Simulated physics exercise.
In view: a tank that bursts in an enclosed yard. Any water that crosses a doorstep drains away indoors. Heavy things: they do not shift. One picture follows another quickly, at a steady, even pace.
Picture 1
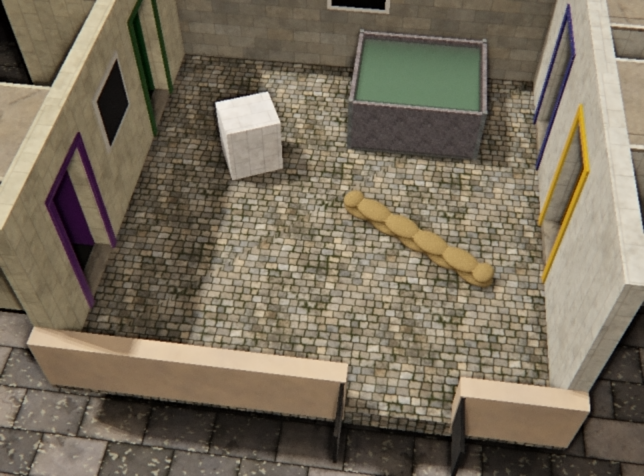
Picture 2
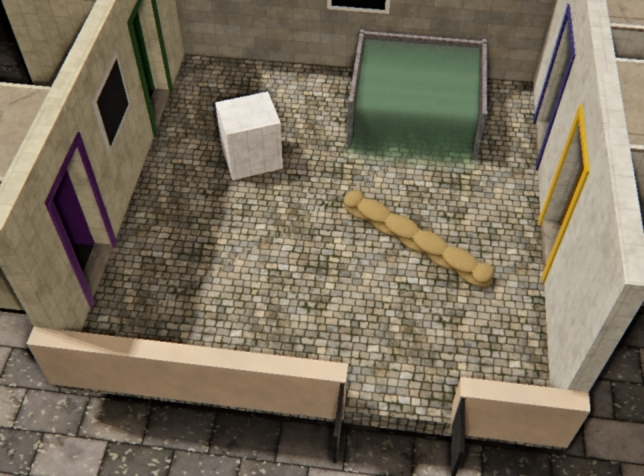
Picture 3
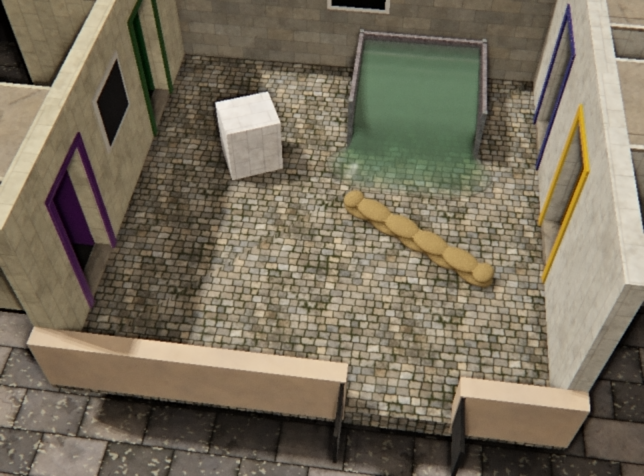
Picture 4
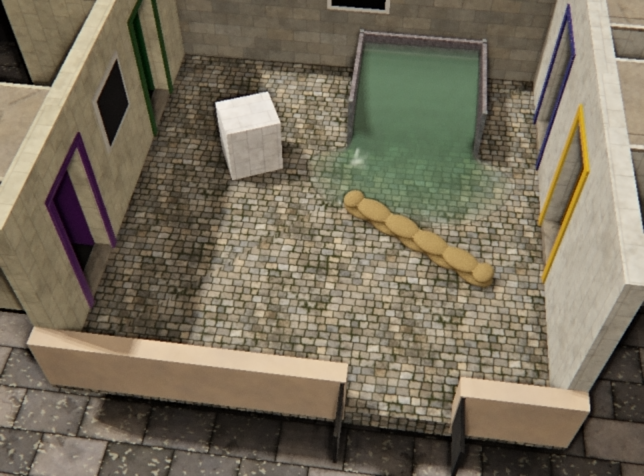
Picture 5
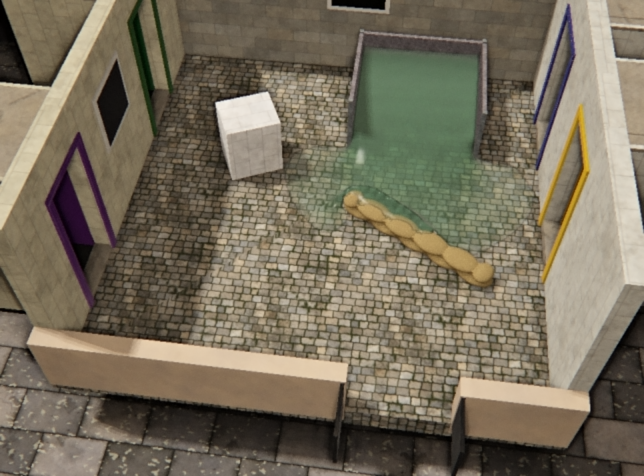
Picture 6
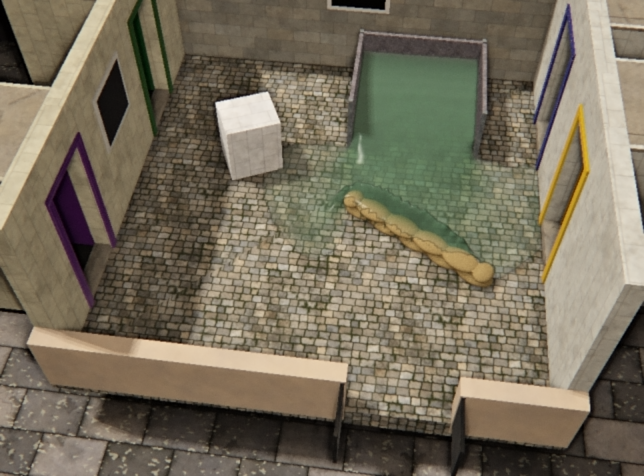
At the start, a stone tank of green water stands full and still at the back of a walled, cobbled yard. Its front opens and water pours out across the cobbles, then spreads around the unmoving sandbag row and leftward near the white block, thinning as it widens.
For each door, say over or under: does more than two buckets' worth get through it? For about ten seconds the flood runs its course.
Green door: Under, blue door: Under, yellow door: Over, purple door: Over.
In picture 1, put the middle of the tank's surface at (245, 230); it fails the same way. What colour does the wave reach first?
It's the purple door.
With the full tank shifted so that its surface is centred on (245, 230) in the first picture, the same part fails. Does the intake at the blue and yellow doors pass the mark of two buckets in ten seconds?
Blue door misses it, yellow door misses it.
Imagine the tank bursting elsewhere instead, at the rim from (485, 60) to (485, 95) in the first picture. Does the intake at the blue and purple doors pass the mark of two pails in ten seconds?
Lab note - blue door tops the mark, purple door stays short of it.
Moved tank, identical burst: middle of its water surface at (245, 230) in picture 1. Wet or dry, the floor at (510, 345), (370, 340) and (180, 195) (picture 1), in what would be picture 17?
In that order: Reached by the flood, reached by the flood, reached by the flood.
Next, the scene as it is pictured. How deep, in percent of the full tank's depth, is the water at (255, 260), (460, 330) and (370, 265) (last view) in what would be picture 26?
About 2, 10 and 0 per cent.
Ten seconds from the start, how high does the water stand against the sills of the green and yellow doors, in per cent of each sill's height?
The first comes to about 90 percent, the second to about 30 percent.
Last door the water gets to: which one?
My answer: The green door.
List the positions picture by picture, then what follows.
The water tank at (420, 75) is whole and still, in the first frame.
The front is at (346, 150), out from the gap at (413, 135), in the second frame.
The front is at (335, 169), out from the gap at (413, 139), in the third frame.
Water pours out at (413, 141) and has run to (501, 199), in the fourth frame.
Water pours out at (413, 142) and has run to (463, 253), in the fifth frame.
The front is at (497, 274), out from the gap at (413, 142), in the sixth frame.
A moment on, water covers 45 % of the floor; the green door not reached, the blue door not reached, the yellow door under two buckets in, the purple door not reached.
Next, water covers 70 % of the floor; the green door not reached, the blue door not reached, the yellow door far over two buckets in, the purple door wet at the sill, nothing in.
Then, water covers 70 % of the floor; the green door not reached, the blue door wet at the sill, nothing in, the yellow door far over two buckets in, the purple door under two buckets in.
Later, water covers 85 % of the floor; the green door wet at the sill, nothing in, the blue door wet at the sill, nothing in, the yellow door far over two buckets in, the purple door over two buckets in.
In the end, water covers 95 % of the floor; the green door wet at the sill, nothing in, the blue door wet at the sill, nothing in, the yellow door far over two buckets in, the purple door over two buckets in.
